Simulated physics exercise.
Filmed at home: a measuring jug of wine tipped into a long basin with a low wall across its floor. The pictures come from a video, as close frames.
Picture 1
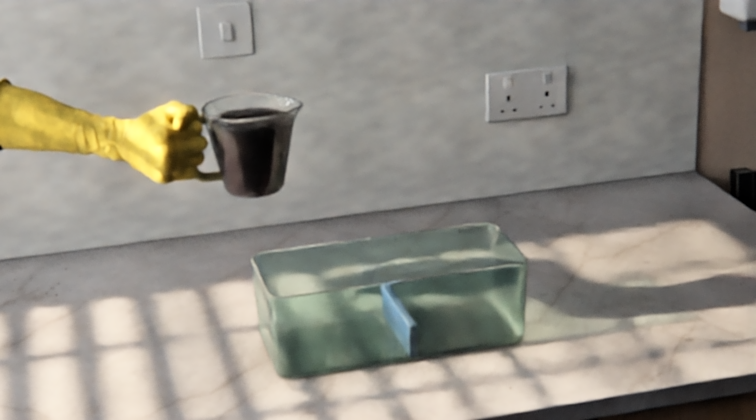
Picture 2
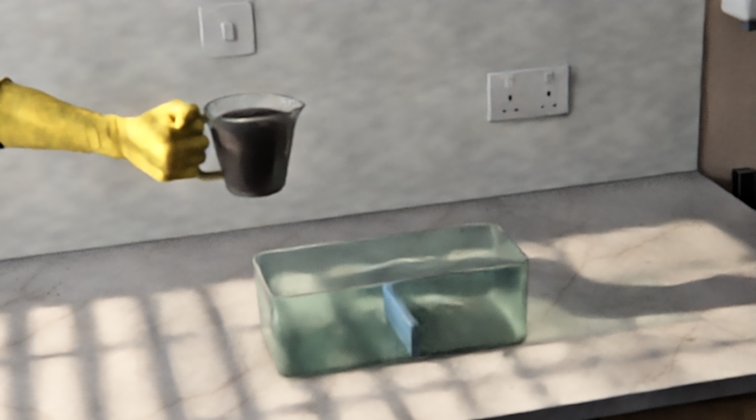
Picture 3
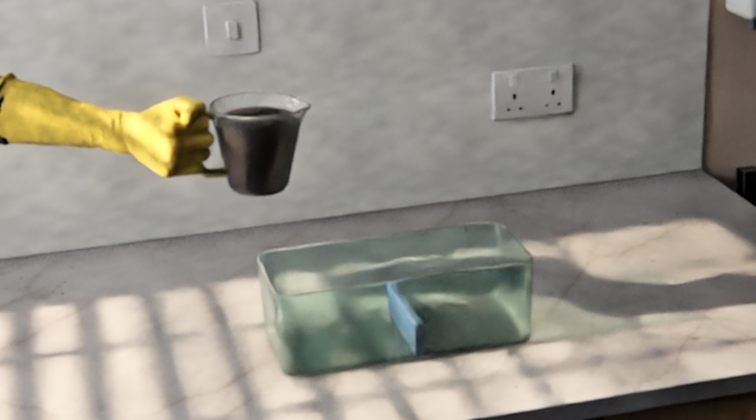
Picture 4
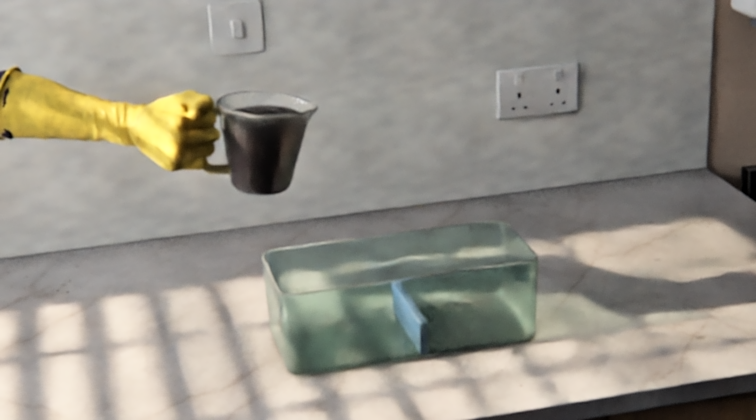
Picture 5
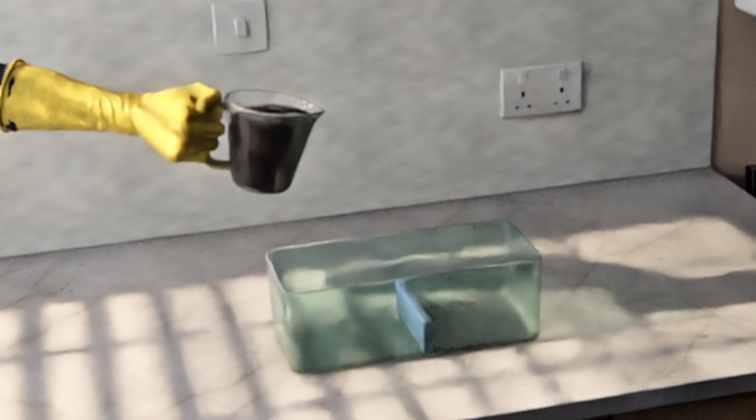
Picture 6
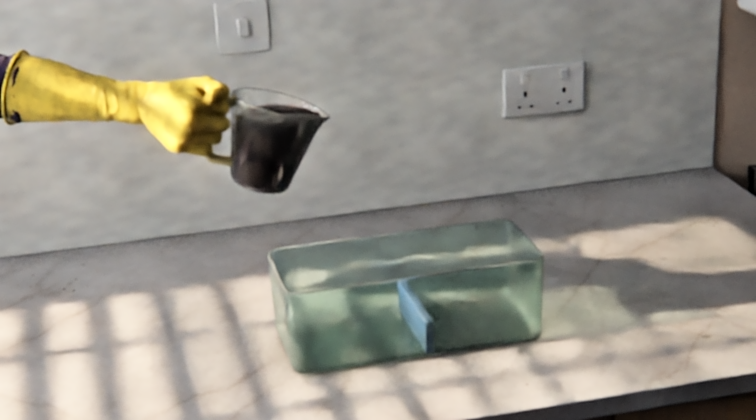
Yellow-gloved hand gradually tilting a clear jug of dark wine rightward above a greenish glass basin with a low blue divider.
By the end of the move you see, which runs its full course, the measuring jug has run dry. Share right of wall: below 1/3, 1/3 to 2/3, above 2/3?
Short answer, the right side fails to reach a third.
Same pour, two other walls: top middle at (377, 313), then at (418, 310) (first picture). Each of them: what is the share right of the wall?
The first placement gives around 30 percent, the second 15 percent.
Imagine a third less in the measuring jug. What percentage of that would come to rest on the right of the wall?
5 %.
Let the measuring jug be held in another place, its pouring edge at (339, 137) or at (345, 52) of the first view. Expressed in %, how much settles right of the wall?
First place gives some 30 %, second place some 75 %.
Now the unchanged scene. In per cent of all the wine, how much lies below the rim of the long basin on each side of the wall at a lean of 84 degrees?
Near 15 in a hundred left, near 0 in a hundred right.
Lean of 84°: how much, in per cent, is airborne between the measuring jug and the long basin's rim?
I'd say some 35 per cent.
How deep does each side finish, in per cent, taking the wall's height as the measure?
Left: About 40; right: About 0.
A moment on, the measuring jug is tipped on its side and 54 per cent is still to pour, 13 is left of the wall and 0 right of it.
Next, the measuring jug is tipped right over and 3 per cent is still to pour, 80 is left of the wall and 1 right of it.
Then the measuring jug is tipped right over and 0 per cent is still to pour, 90 is left of the wall and 4 right of it.
Later the measuring jug is tipped right over and 0 per cent is still to pour, 90 is left of the wall and 5 right of it.
In the end 90 per cent lies left of the wall, 5 right of it and 6 outside.
